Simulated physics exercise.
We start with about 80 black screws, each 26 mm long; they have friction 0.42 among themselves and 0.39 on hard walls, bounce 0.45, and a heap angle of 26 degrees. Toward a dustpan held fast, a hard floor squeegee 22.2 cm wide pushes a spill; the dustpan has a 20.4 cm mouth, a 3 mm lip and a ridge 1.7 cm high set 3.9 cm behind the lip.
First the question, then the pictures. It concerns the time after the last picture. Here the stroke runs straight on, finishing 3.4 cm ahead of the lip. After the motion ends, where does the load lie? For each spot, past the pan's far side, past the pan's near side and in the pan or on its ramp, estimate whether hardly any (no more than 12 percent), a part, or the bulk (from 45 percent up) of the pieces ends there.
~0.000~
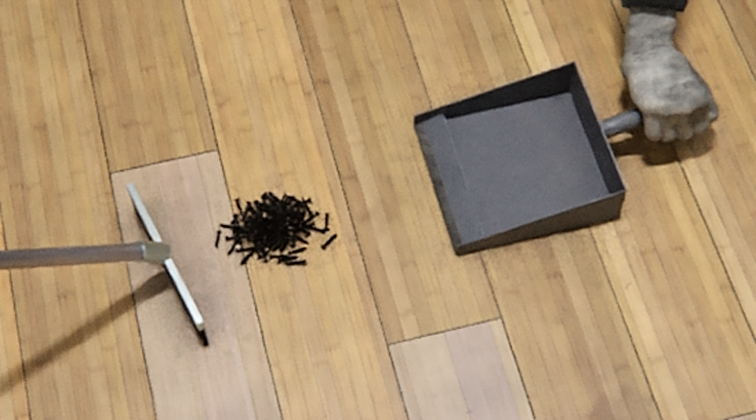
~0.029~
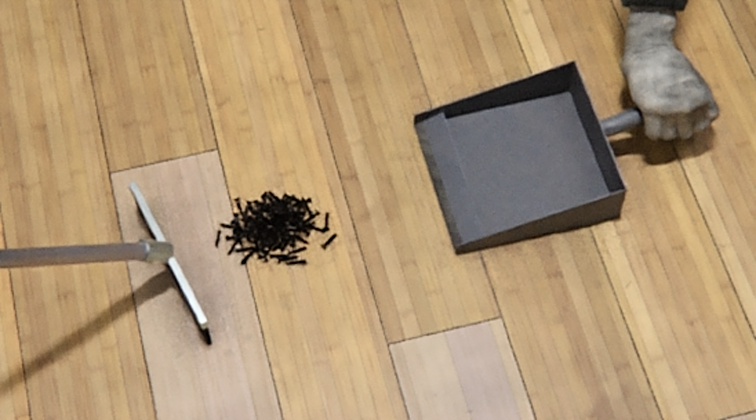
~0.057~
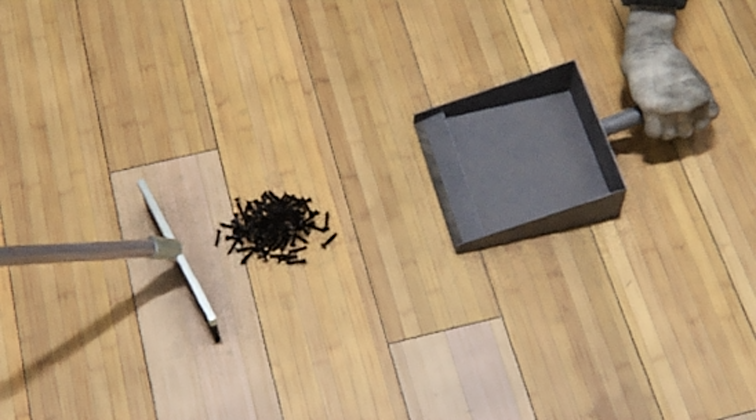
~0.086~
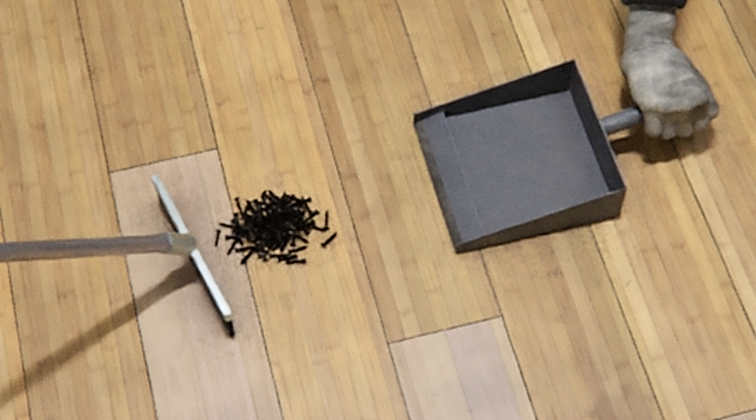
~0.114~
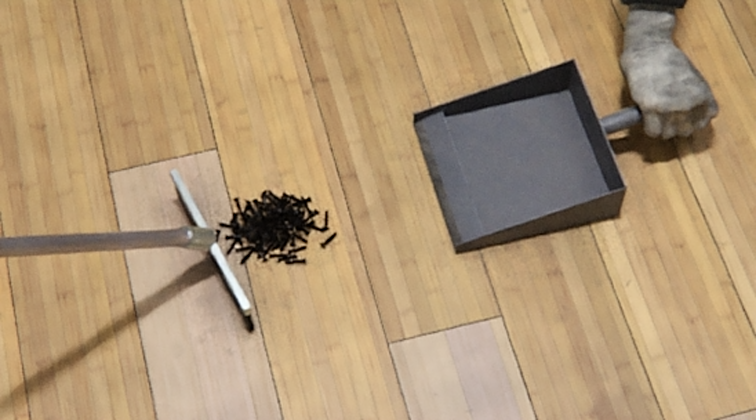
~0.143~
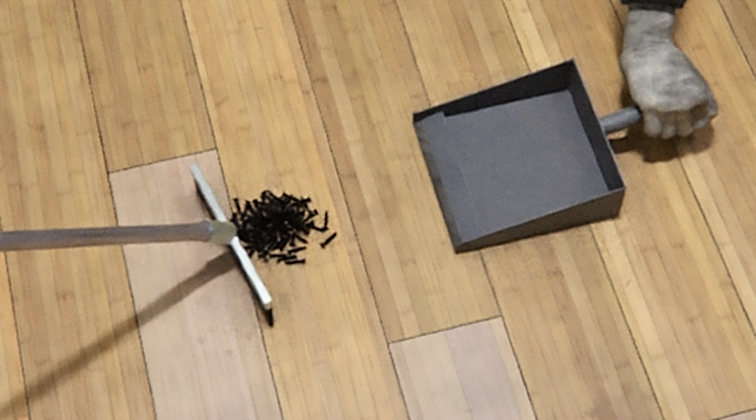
Far side: Hardly any. Near side: Hardly any. Pan: A part.
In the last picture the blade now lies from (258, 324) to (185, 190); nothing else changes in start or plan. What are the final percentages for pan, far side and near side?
The pan gets 0, the far side 0 and the near side 5.
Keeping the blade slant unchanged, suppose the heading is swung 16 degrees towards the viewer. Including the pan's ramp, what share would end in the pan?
About 5 percent would end up there.
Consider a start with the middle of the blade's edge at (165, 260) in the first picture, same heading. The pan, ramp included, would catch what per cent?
I'd estimate about 15 per cent.
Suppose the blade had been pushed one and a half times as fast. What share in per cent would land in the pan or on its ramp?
Then near 35 in a hundred.
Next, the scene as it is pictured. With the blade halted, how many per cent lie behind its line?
About 0 percent.
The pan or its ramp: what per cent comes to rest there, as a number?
Roughly 20 %.
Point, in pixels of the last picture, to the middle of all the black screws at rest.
I'd say roughly (418, 170).
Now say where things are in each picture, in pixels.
The first frame shows blade from (200, 325) to (131, 191), moved 0.0 cm, 0 of the pieces shifted so far; middle of the pieces at (272, 229); pan at (529, 168).
The second frame shows blade from (204, 324) to (134, 189), moved 0.4 cm, 0 of the pieces shifted so far; middle of the pieces at (272, 228).
The third frame shows blade from (213, 321) to (143, 187), moved 1.5 cm, 0 of the pieces shifted so far; middle of the pieces at (272, 228).
The fourth frame shows blade from (228, 316) to (157, 182), moved 3.4 cm, 0 of the pieces shifted so far; middle of the pieces at (272, 227).
The fifth frame shows blade from (247, 310) to (175, 177), moved 5.9 cm, 0 of the pieces shifted so far; middle of the pieces at (272, 227).
The sixth frame shows blade from (268, 304) to (195, 171), moved 8.5 cm, 5 of the pieces shifted so far; middle of the pieces at (271, 228); pan at (528, 165). Its pace works out near 0.92 m/s, heading 4 degrees away from the viewer's side.
Then, at 0.27 s, middle of the blade 16 cm from the lip; 0 % over the lip, far side 0 %, near side 0 %.
Then, at 0.36 s, middle of the blade 8 cm from the lip; 0 % over the lip, far side 5 %, near side 0 %.
After 0.58 s, middle of the blade 6 cm from the lip; 20 % over the lip, far side 5 %, near side 5 %.
By 1.3 s all is still; far side 5 %, near side 5 %, pan 20 %, in front of the lip or behind the blade 75 %.
